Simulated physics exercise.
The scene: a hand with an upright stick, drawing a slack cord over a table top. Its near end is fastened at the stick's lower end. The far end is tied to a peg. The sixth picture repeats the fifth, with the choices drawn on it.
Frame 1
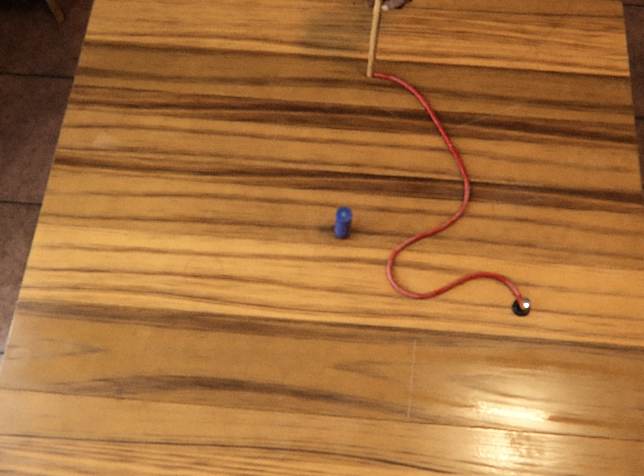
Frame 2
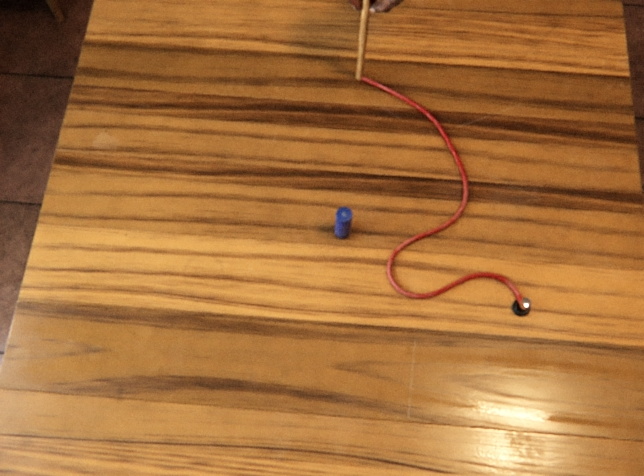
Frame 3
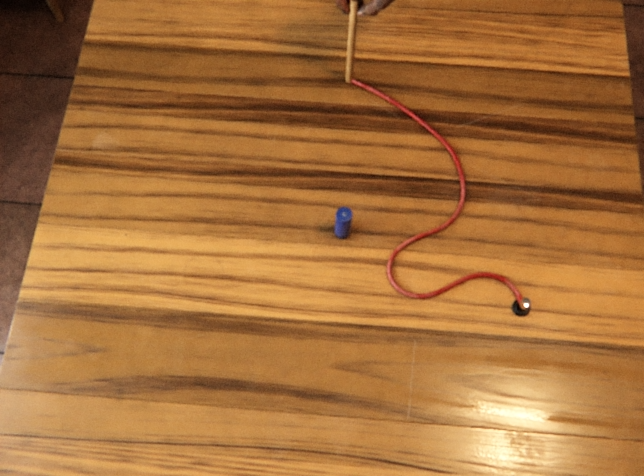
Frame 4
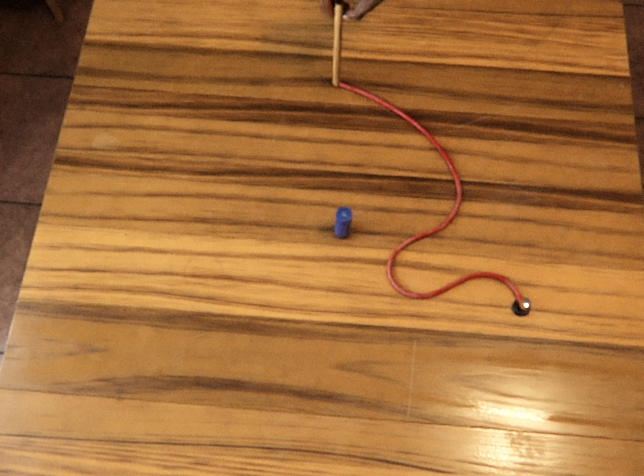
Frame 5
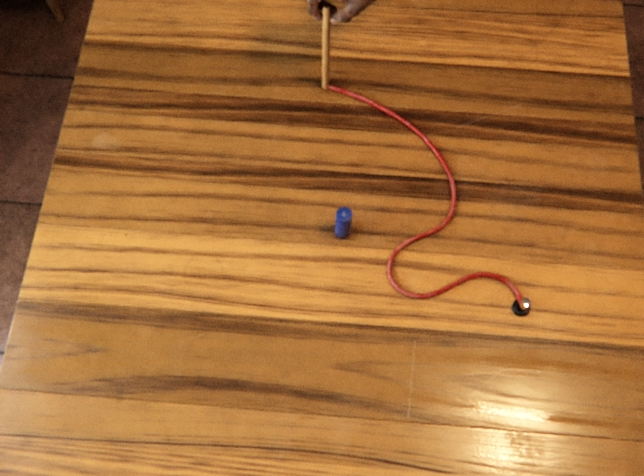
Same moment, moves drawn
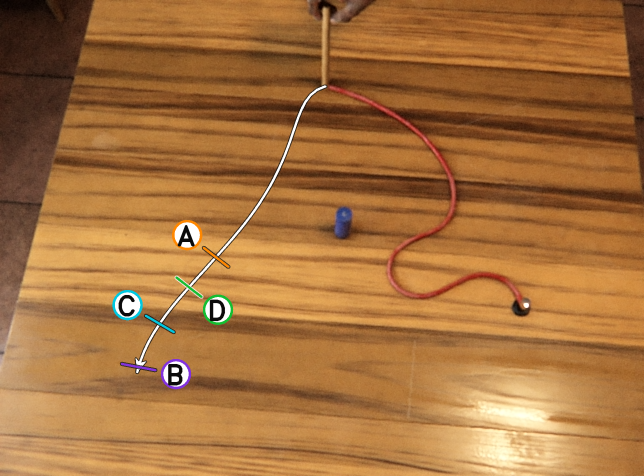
A hand moves an upright stick leftward across a wooden table, drawing one end of a curving red cord past a blue candle standing nearer the viewer.
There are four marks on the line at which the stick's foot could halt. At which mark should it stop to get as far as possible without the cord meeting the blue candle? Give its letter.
It should halt at D.
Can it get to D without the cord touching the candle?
Yes.
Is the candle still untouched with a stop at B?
No.
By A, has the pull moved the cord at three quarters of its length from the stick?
No.
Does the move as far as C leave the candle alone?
For that mark, no.
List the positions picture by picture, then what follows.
The first picture shows blue candle (343, 223); peg (524, 305).
The second picture shows blue candle (343, 223); peg (524, 305).
The third picture shows blue candle (343, 223); peg (524, 305).
The fourth picture shows blue candle (343, 223); peg (524, 305).
The fifth picture shows blue candle (343, 223); peg (524, 305).
On the copy, A at (216, 257); B at (139, 367); C at (160, 324); D at (189, 287); the route from (325, 86) via (244, 224) to (137, 372).
On D. First, foot of the stick (287, 151), middle of the cord (436, 228).
Then, foot of the stick (243, 226), middle of the cord (435, 228).
Finally, foot of the stick (189, 288), middle of the cord (414, 221); nothing has been touched.
By contrast, A is safe but short; B brings the cord against the candle; C brings the cord against the candle.
